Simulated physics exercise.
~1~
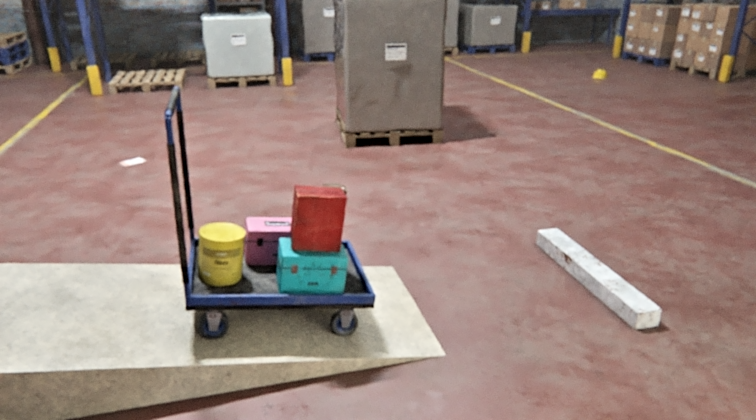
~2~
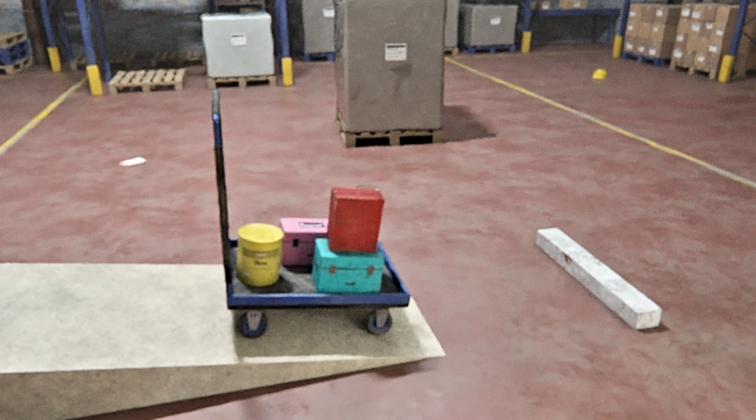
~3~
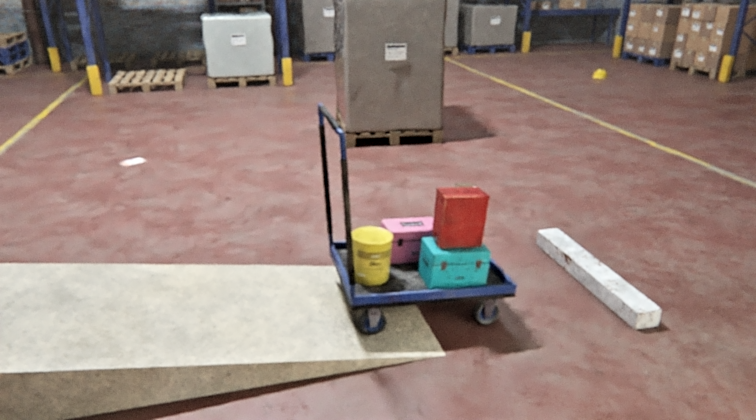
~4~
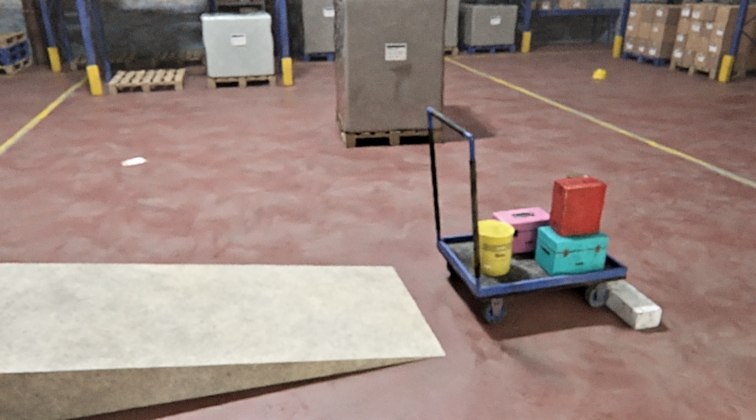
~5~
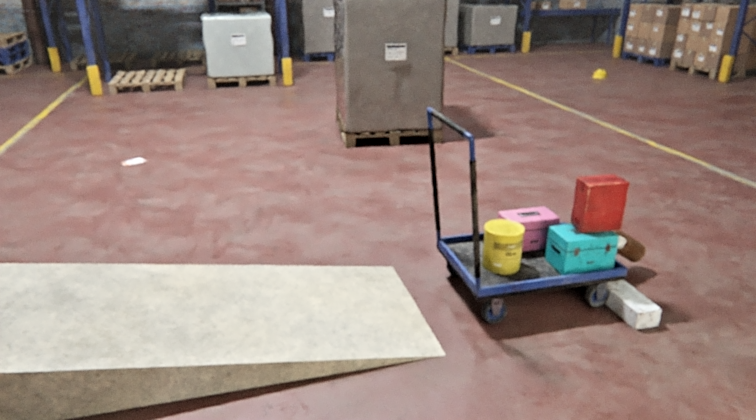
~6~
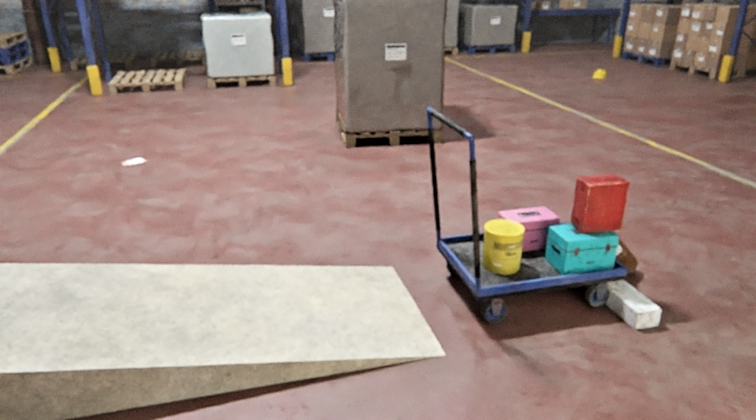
A blue flat trolley carrying toolboxes, a yellow pail and a red box rolled right, down a ramp and across the floor to a pale kerb, where it stopped; a brown canister ended up off its far end, while the red box stayed upright.
